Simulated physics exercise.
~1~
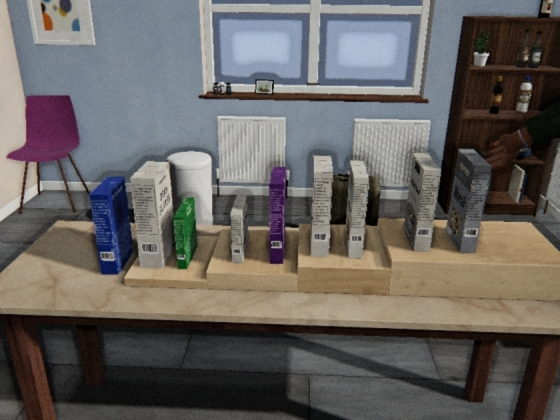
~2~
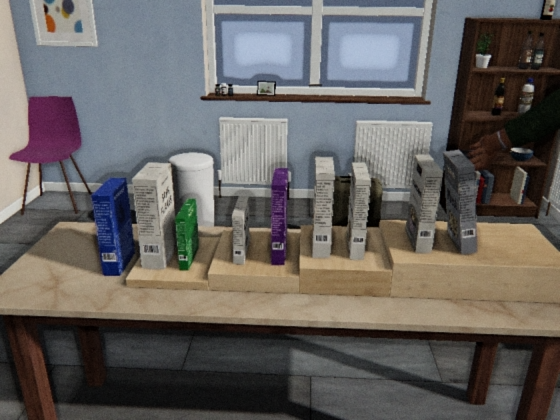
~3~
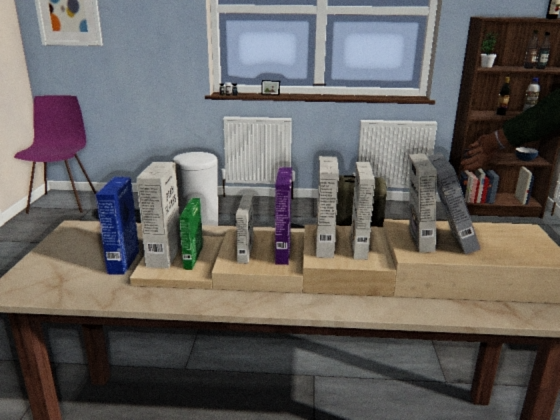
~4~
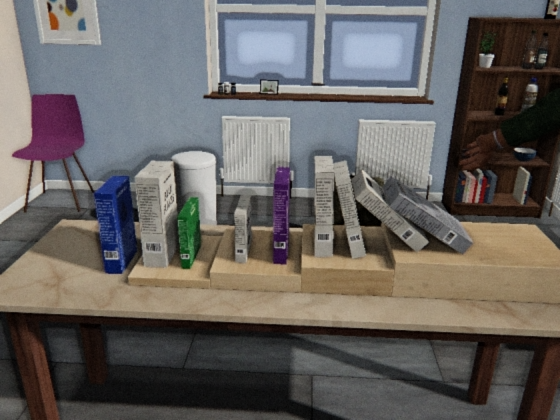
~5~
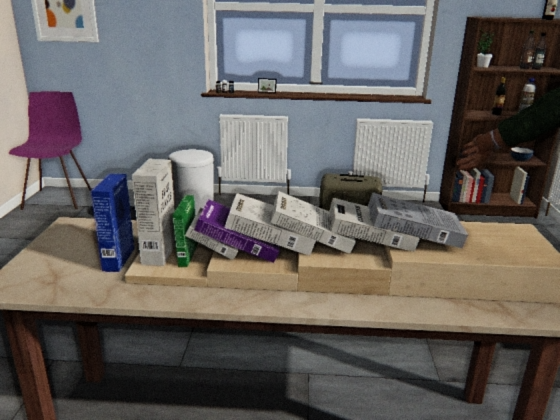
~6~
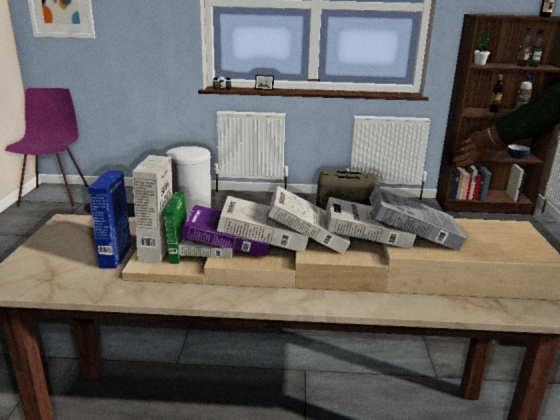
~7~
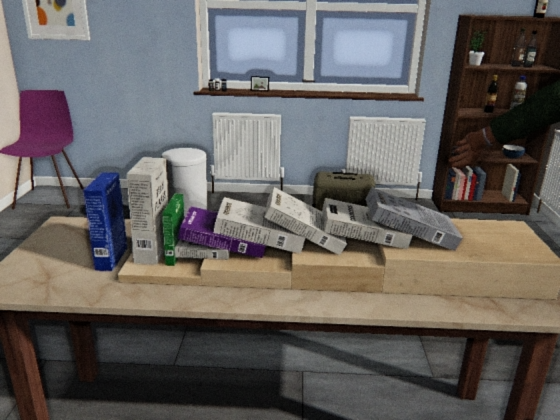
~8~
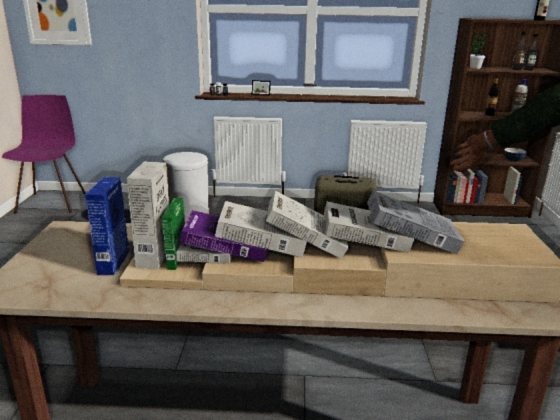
In the video, nine upright boxes stand in a row on low wooden steps on a table when the rightmost one tips left, toppling the grey and purple boxes in turn until they lie overlapping, while the green, blue and remaining grey box stay standing at the left.
